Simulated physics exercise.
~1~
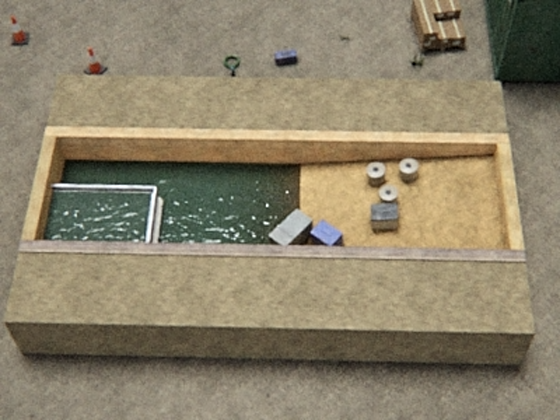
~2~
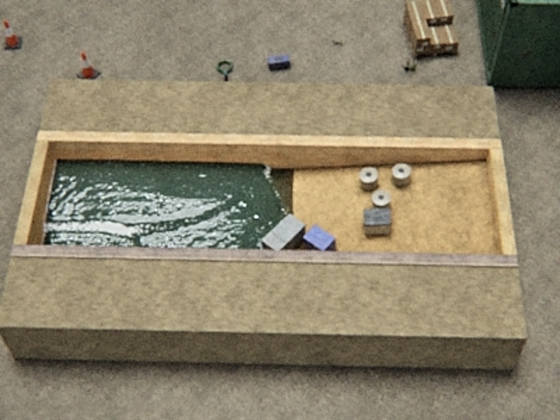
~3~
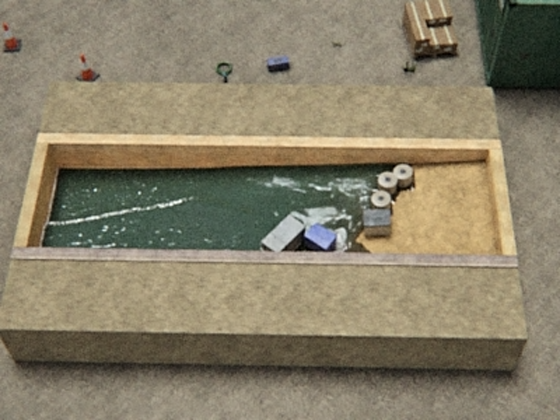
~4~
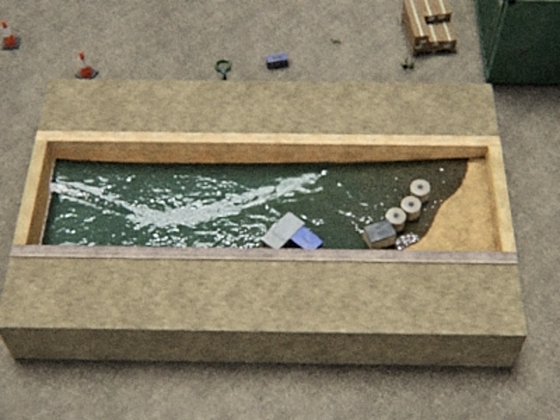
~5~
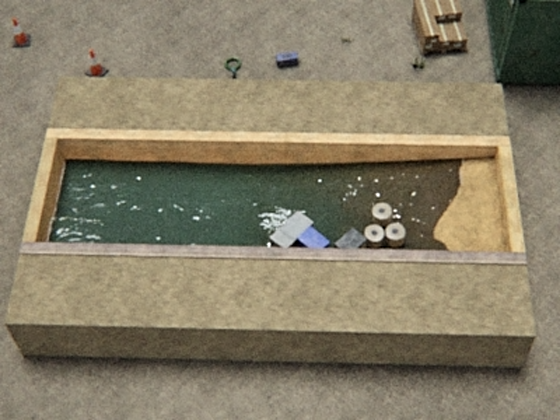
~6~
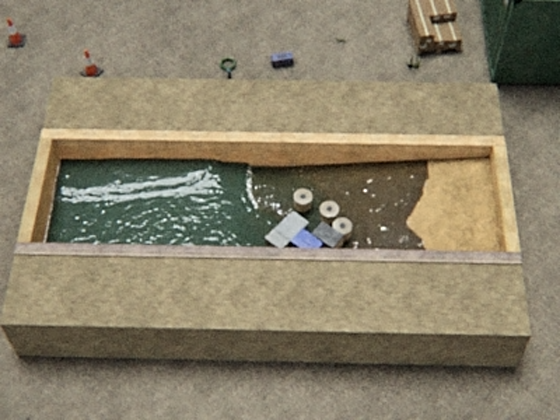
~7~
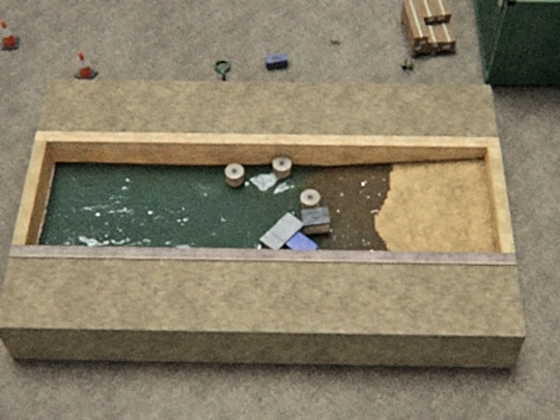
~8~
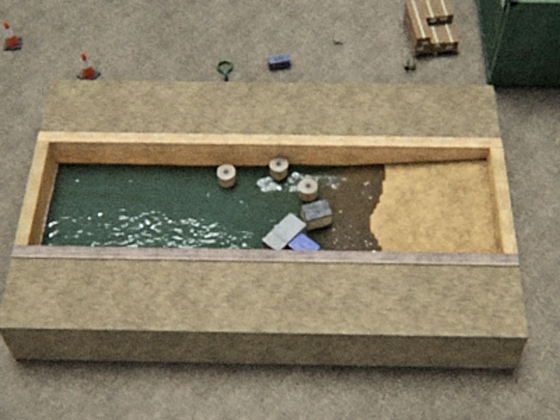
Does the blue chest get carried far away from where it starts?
No, the blue chest is only nudged along a little to the left and ends up still close beside the pale block.
At first, boarding encloses raised water at the left of a timber-edged beach, while three round tubs and a grey chest sit on the sand at the right, with a blue chest beside a pale block near the water's edge. The boarding vanishes and the water surges right, flooding past the chests and up the sand. The tubs and grey chest drift right and toward the near side, then swing back left as the water retreats. Two tubs travel furthest left, toward the far wall. Finally, the third tub and grey chest float near the pale block, with the blue chest slightly shifted beside it.
